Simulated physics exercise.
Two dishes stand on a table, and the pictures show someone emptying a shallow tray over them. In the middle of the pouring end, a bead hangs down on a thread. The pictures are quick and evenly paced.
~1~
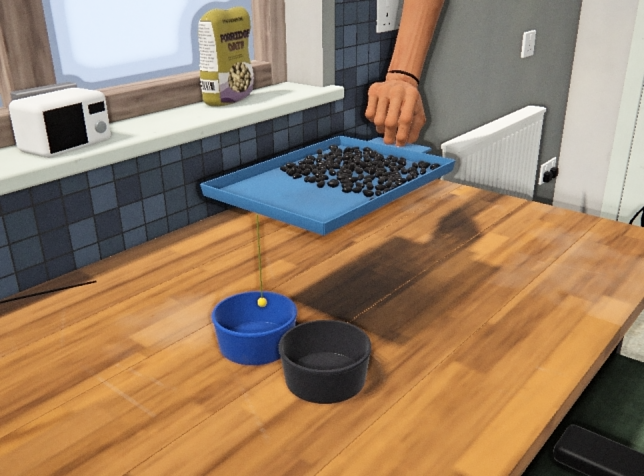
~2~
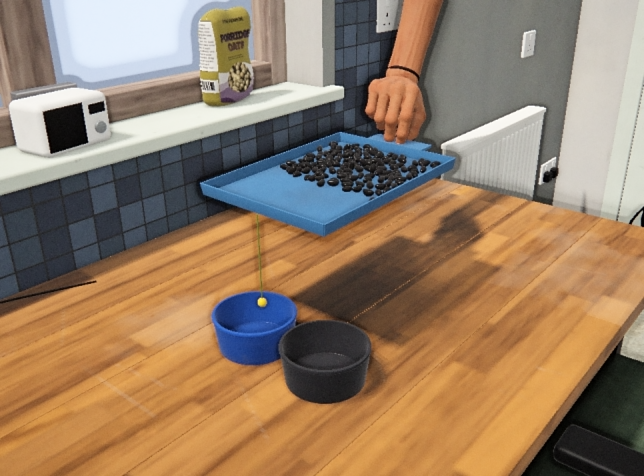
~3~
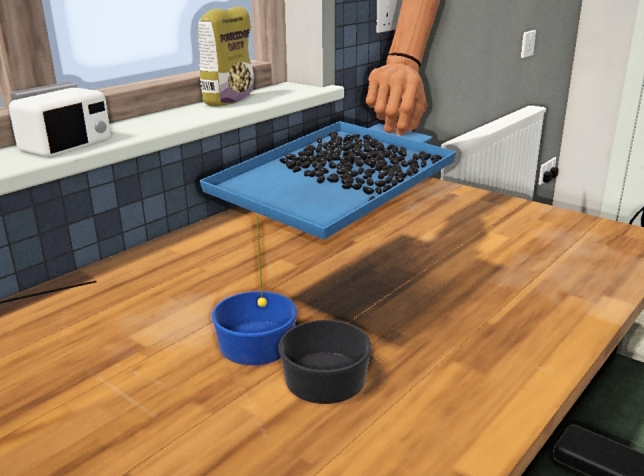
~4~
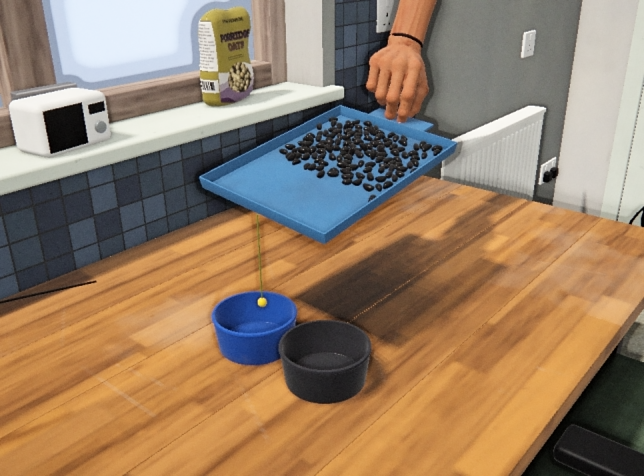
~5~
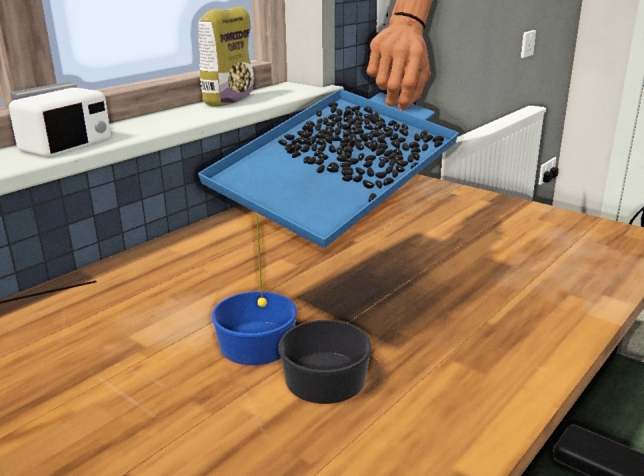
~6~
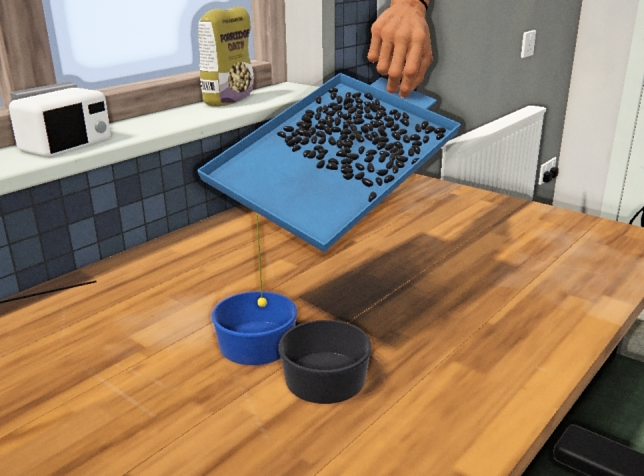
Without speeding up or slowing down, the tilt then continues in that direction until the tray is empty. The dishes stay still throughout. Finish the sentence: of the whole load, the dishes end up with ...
... more than half.
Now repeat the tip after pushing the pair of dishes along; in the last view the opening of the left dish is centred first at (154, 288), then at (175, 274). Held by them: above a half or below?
Place 1: Lower than half; place 2: Lower than half.
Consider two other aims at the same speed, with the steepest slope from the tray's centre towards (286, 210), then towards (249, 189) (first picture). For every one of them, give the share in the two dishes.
Shares: 30 %, then 20 %.
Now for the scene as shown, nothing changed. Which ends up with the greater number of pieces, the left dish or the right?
That would be the right of the two, then.
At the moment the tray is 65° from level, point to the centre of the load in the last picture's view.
Roughly at (329, 220).
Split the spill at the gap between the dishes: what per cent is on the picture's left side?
Reading: Around 50 %.
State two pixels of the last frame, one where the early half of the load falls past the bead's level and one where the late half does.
About (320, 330) to begin with, then about (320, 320).
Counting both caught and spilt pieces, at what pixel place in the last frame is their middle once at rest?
Roughly at (322, 368), give or take.
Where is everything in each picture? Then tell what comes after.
In the first frame, corners of the pouring end near (203, 184) and (324, 222), level; middle of the load near (356, 168), black beans; left dish near (225, 342); right dish near (296, 379); bead on its thread near (262, 302).
In the second frame, corners of the pouring end near (203, 183) and (324, 224), level; middle of the load near (356, 166).
In the third frame, corners of the pouring end near (202, 180) and (324, 227), tipped barely, lowest at the right corner; middle of the load near (356, 160).
In the fourth frame, corners of the pouring end near (202, 177) and (324, 232), tipped a little, lowest at the right corner; middle of the load near (356, 151).
In the fifth frame, corners of the pouring end near (201, 173) and (324, 238), tipped clearly, lowest at the right corner; middle of the load near (356, 142).
In the sixth frame, corners of the pouring end near (200, 170) and (324, 243), tipped clearly, lowest at the right corner; middle of the load near (357, 134); left dish near (225, 342); right dish near (296, 379).
Shortly afterwards, tray tipped steeply; the bulk on the tray; only a few in the right dish; a little in the air.
Next, tray tipped past a quarter turn; near a quarter on the tray; near two thirds in the right dish; a little outside both; a little in the air.
Some moments later, tray tipped past a quarter turn; the bulk in the right dish; only a few in the left dish; near a quarter outside both.
In the end, tray tipped past a quarter turn; the bulk in the right dish; only a few in the left dish; near a quarter outside both.
